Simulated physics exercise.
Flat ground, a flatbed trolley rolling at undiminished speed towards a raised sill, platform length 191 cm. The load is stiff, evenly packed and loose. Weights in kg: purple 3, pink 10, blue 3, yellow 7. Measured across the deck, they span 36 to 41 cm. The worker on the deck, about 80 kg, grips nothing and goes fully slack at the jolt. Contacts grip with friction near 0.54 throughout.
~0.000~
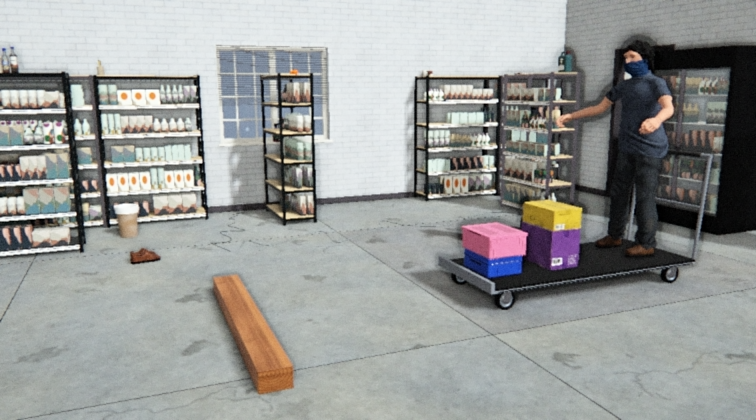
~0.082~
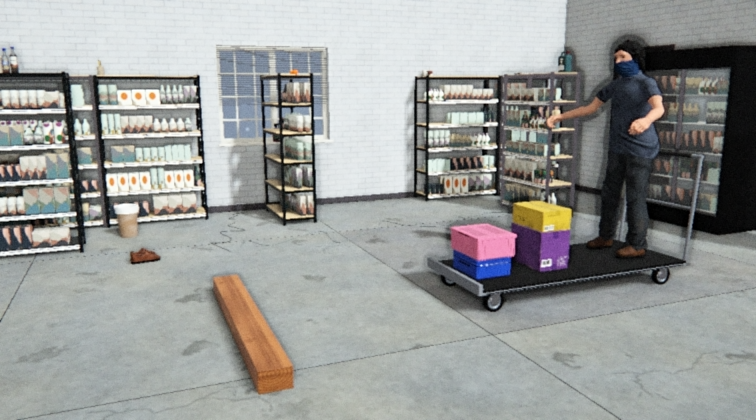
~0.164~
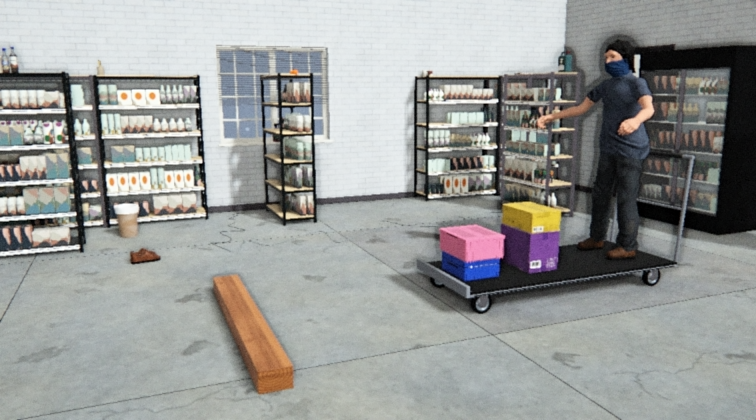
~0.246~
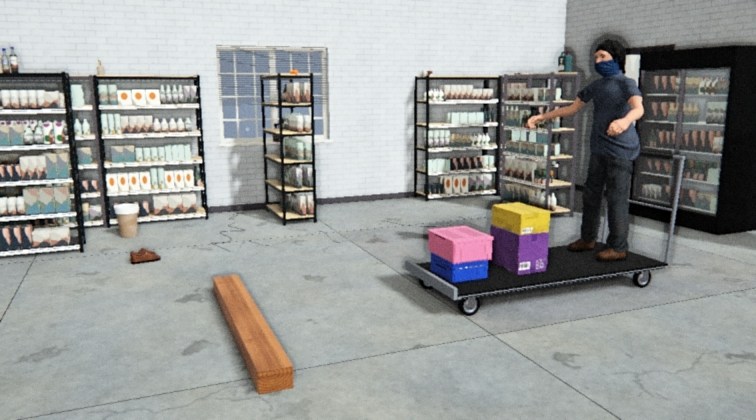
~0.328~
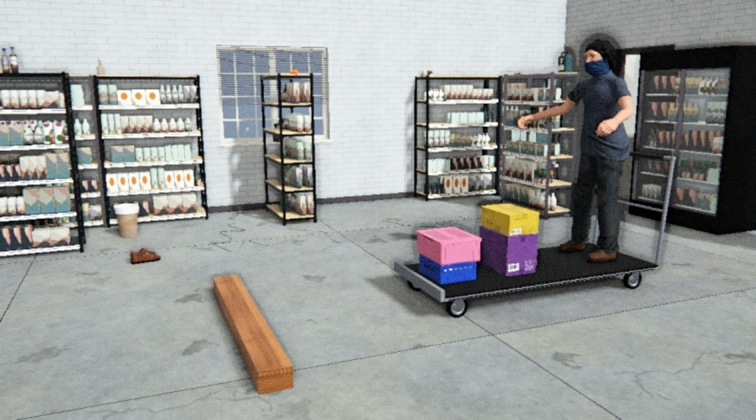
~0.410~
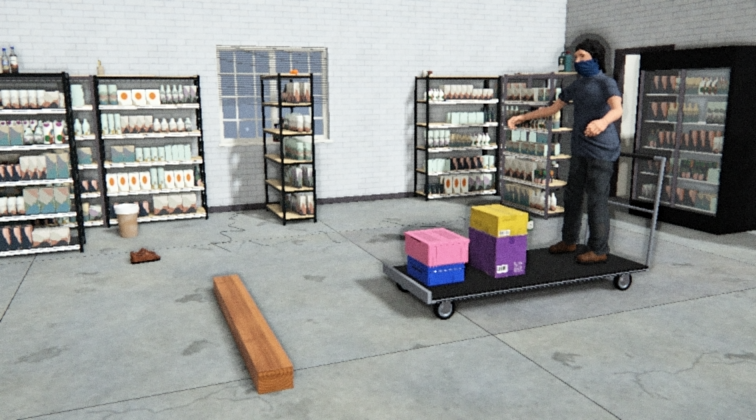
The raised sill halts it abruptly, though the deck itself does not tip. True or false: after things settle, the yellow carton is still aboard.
True.
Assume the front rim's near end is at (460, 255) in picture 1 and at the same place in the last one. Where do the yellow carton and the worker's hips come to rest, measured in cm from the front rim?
The yellow one would stop 20 cm past the front rim, and the hips 130 cm behind it.
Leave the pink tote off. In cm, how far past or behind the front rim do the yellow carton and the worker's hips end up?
I'd expect yellow to come to rest 30 cm out past the front rim, with the hips 130 cm back from it.
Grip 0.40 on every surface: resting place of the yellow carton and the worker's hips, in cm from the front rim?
Rest positions: Yellow 50 cm behind rim; hips 130 cm behind rim.
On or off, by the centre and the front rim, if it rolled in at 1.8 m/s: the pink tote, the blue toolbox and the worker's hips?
In that case the pink item would go over, the blue item would stay put and the hips would stay put.
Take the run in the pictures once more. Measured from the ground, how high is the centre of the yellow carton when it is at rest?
60 cm.
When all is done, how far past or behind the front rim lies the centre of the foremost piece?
Its centre ends up near 10 cm behind the front rim.
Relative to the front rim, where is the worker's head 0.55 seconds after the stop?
About 70 cm behind the front rim.
After 1.36 s the deck stops.
After 1.91 s the yellow carton is 42 cm behind the rim, tilted 45°, near (305, 243) in the last picture's view.
After 2.36 s the yellow carton is 39 cm behind the rim, tilted 55°, near (300, 241) in the last picture's view.
By 5.4 s, nothing is past the rim; behind it, purple carton, pink tote, blue toolbox, yellow carton and the worker's hips.
